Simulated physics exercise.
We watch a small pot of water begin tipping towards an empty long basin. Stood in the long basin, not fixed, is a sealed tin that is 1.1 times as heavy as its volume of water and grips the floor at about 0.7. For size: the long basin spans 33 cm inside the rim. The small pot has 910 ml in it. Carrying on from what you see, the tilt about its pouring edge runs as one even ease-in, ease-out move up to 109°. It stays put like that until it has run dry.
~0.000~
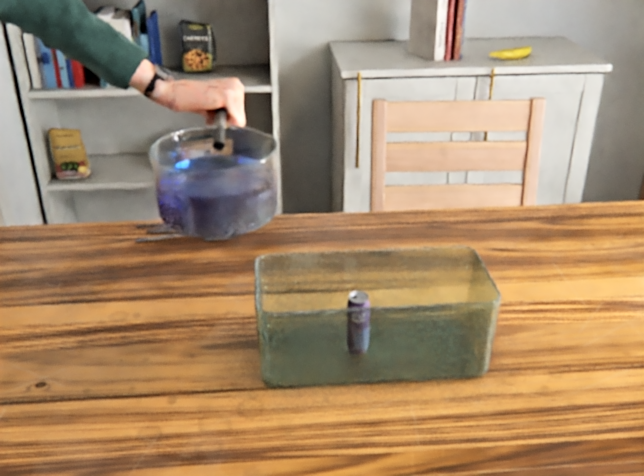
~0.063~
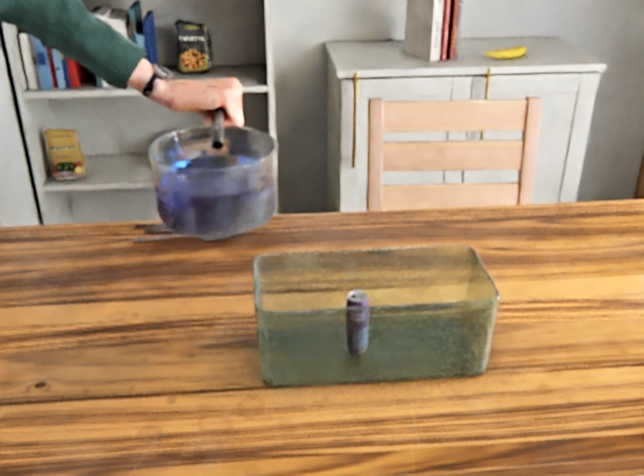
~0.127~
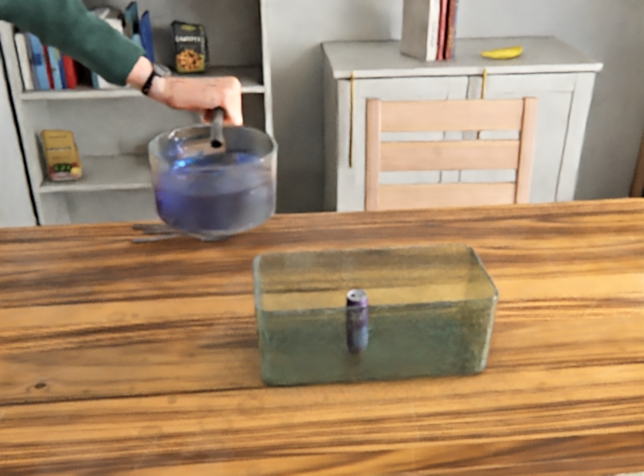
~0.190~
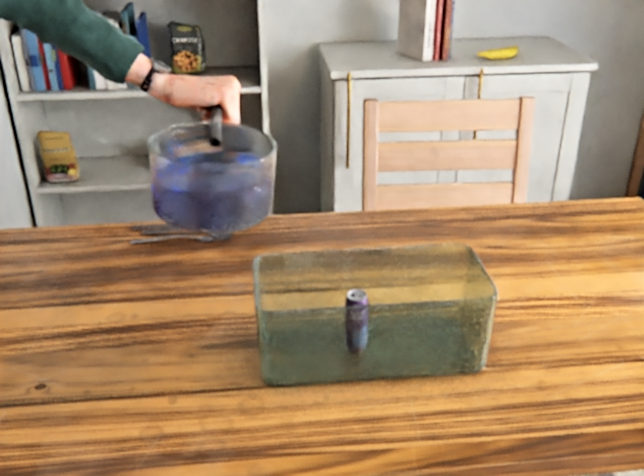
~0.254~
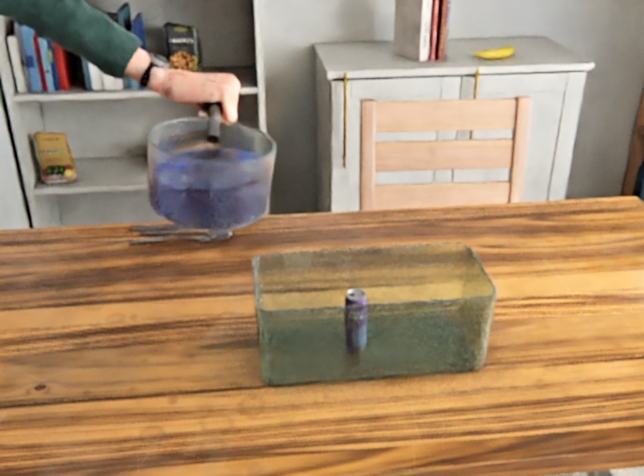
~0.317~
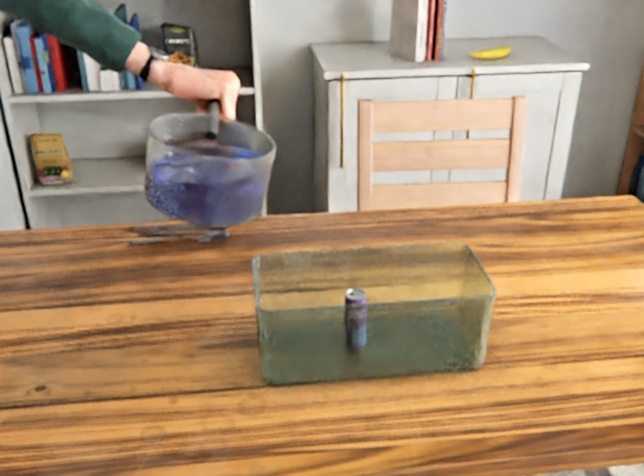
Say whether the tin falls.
It stays erect.
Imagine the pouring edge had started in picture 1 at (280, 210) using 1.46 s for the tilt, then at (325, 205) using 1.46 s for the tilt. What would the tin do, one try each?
Run one: It tumbles. Run two: It does not tip.
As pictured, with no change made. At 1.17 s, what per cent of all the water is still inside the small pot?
18 %.
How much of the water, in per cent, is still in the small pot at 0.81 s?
Remaining: Near 78 % of the total.
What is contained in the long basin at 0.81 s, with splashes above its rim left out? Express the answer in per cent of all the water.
Near 0 in a hundred.
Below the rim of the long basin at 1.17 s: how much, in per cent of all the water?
About 52 %.
After 0.81 s the tilt is 64° and 79 per cent is still to pour; the tin stands where it began.
After 1.17 s the tilt is 99° and 18 per cent is still to pour; the tin stands where it began.
After 1.55 s the tilt is 109° and 0 per cent is still to pour; the tin stands where it began.
After 1.96 s the tilt is 109° and 0 per cent is still to pour; the tin stands where it began.
In the end the tin stands where it began.
